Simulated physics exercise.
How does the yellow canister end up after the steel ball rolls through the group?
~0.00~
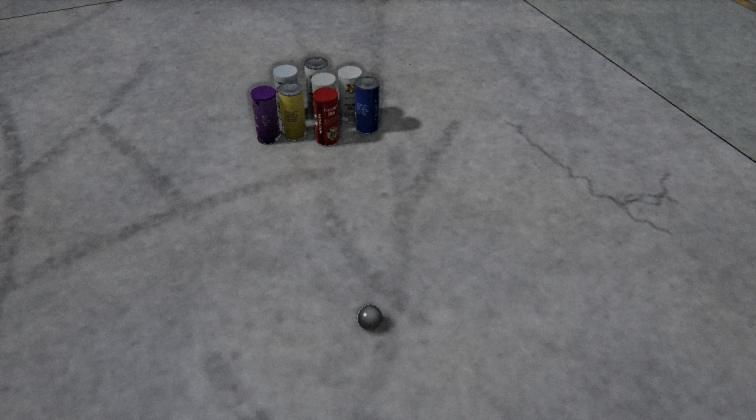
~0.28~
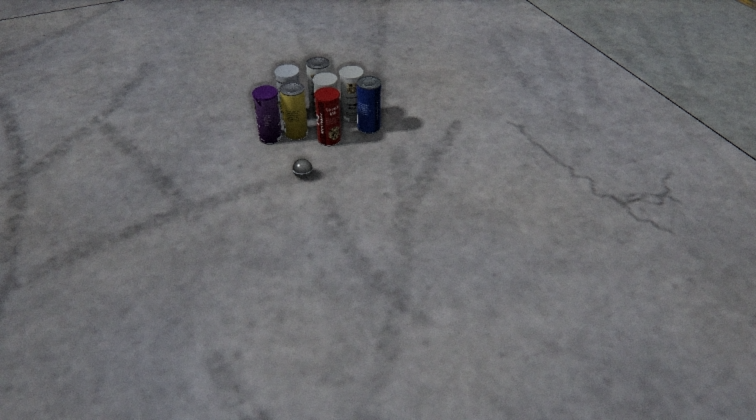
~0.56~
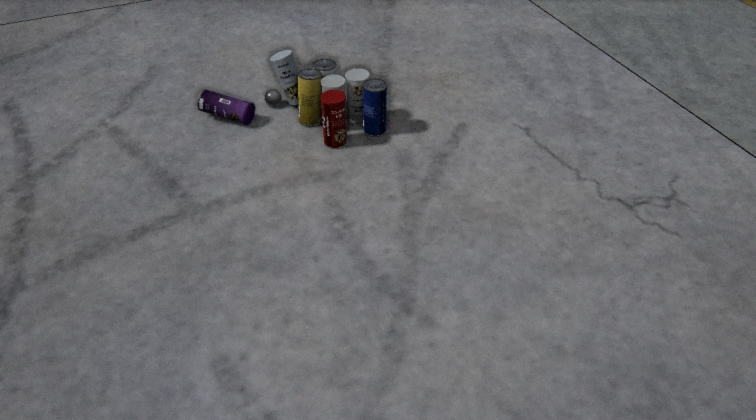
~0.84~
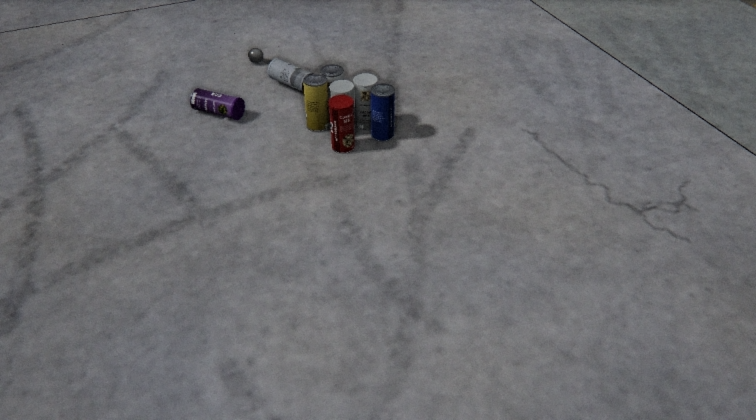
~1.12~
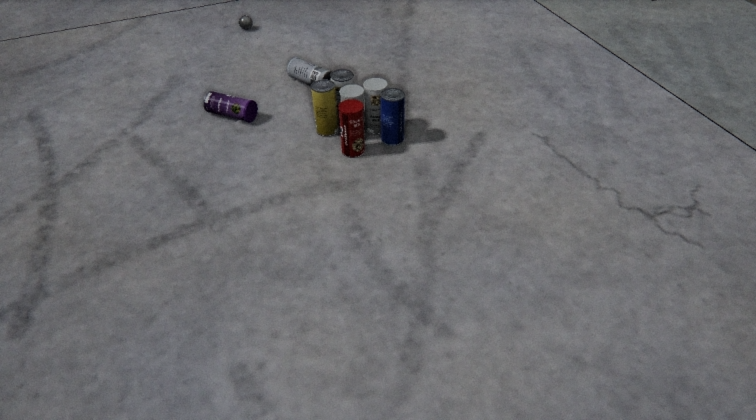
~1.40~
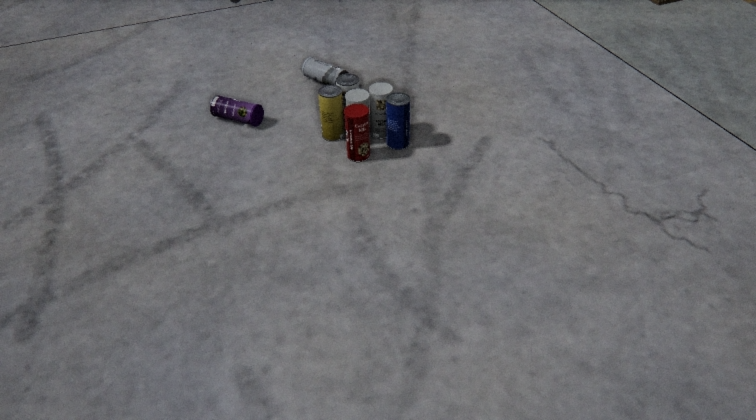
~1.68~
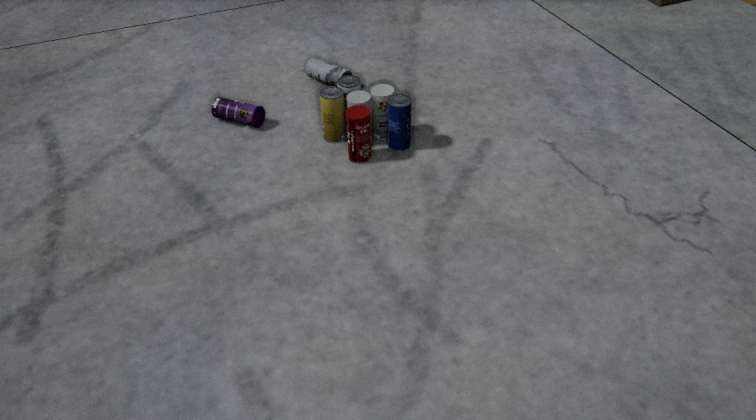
The yellow canister stays on its feet, standing upright beside the red one at the end.
On a grey concrete floor, a steel ball rolling into grouped canisters, toppling a purple and a white one, then rolling away.
